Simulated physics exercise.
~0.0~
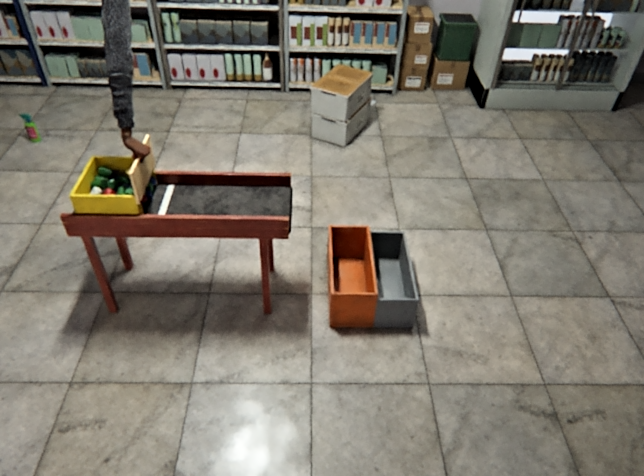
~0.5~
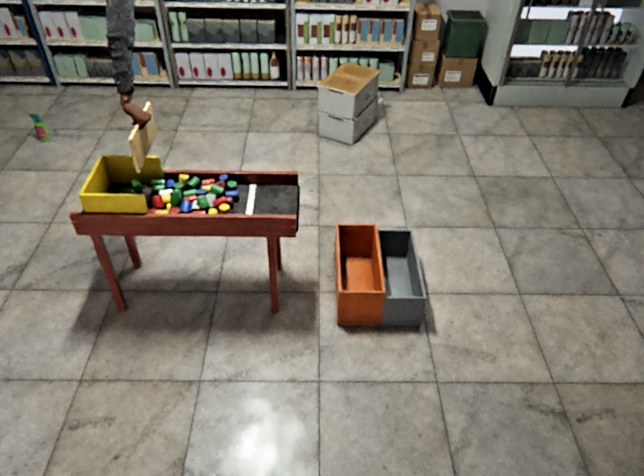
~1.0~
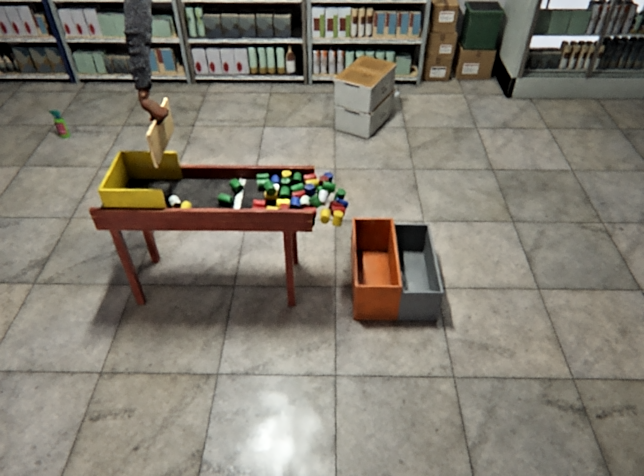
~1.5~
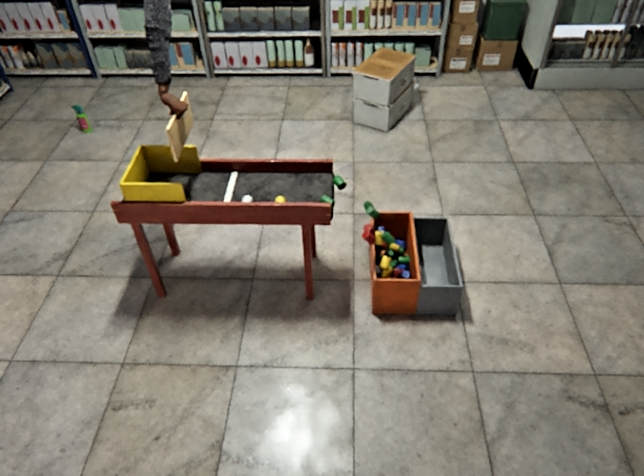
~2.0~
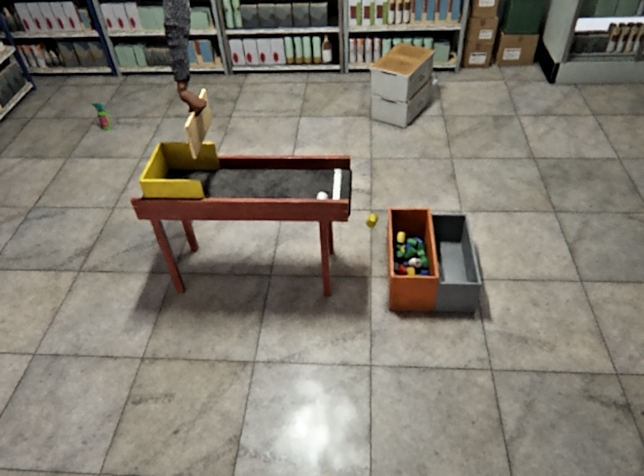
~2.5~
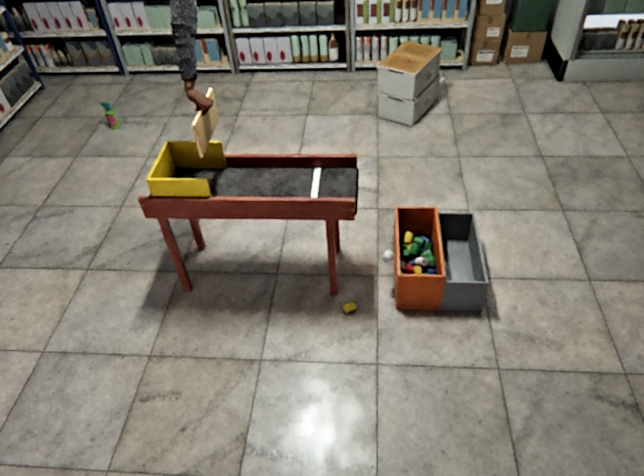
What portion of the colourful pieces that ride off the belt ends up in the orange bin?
Well over half of the pieces end up in the orange bin. Only a couple of stragglers finish on the floor short of it.
